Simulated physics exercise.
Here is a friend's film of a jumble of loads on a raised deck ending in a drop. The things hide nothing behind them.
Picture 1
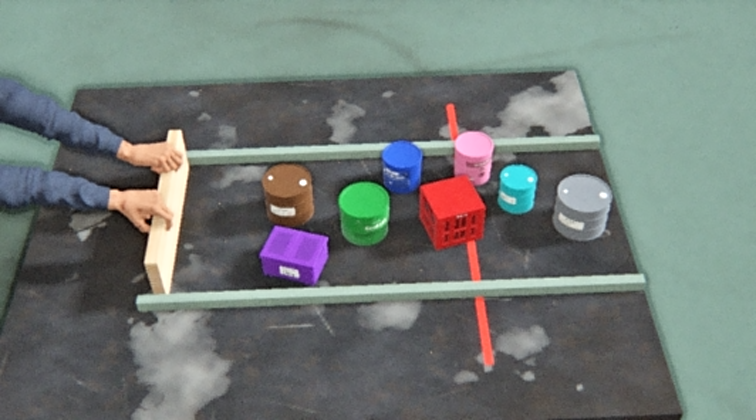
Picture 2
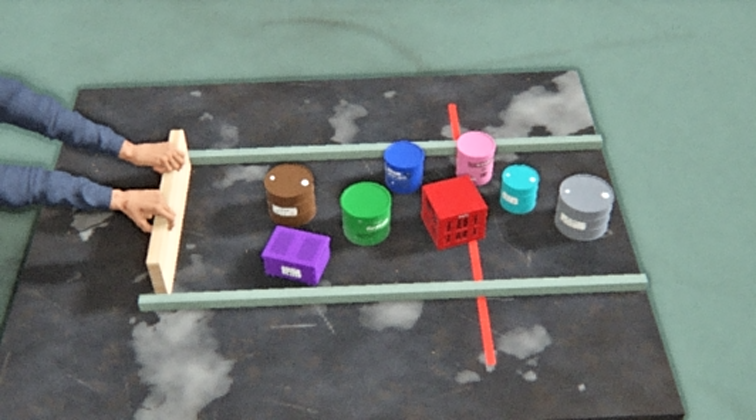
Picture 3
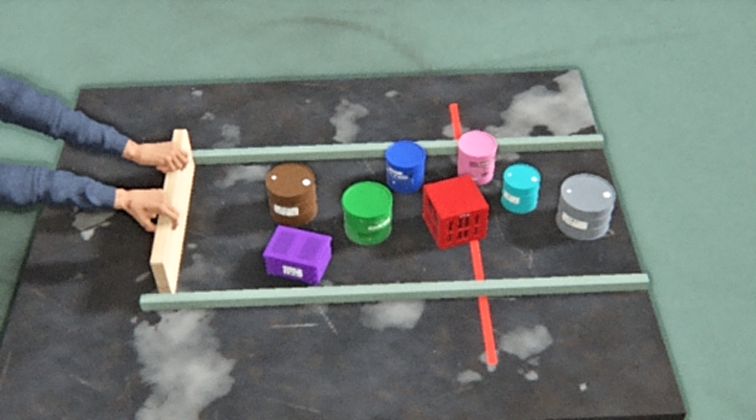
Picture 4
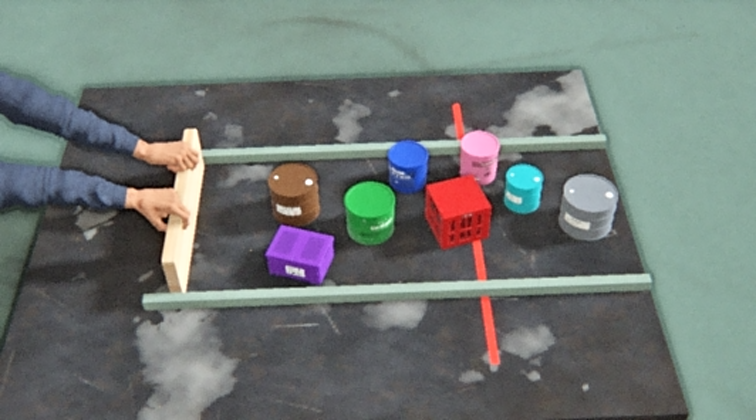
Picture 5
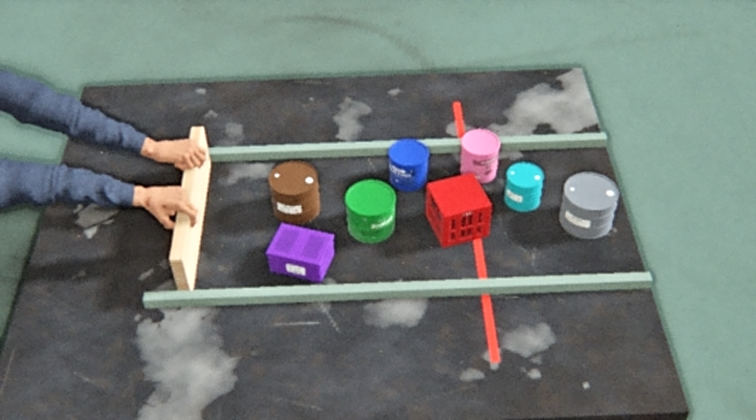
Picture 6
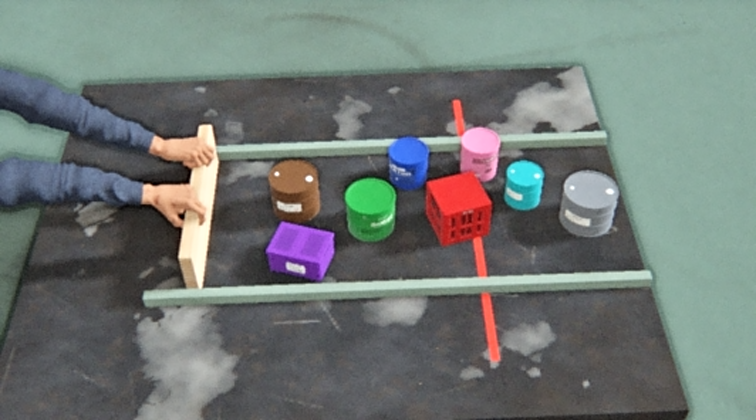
Two hands slid a wooden plank slowly to the right between two pale green rails on a dark deck, closing in on a purple tote and brown container, while the colourful loads ahead stayed put.
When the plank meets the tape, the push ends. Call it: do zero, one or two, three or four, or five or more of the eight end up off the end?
Zero end up off it.
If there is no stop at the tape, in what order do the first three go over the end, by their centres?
Earliest to latest, that's the grey canister, the turquoise canister and the red crate.
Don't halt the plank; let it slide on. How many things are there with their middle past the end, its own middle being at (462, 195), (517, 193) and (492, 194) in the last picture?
Over the end: 0, 1, 0.
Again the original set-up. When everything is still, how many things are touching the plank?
It is in contact with 4.
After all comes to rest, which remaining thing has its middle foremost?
It's the grey canister that is foremost.
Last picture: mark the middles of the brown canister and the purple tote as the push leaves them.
They come to rest around (494, 177) and (509, 250).
Early on, none off yet; grey canister at rest near (588, 204); turquoise canister at rest near (524, 186); pink pail at rest near (479, 156).
Finally, the number that fall off is zero.
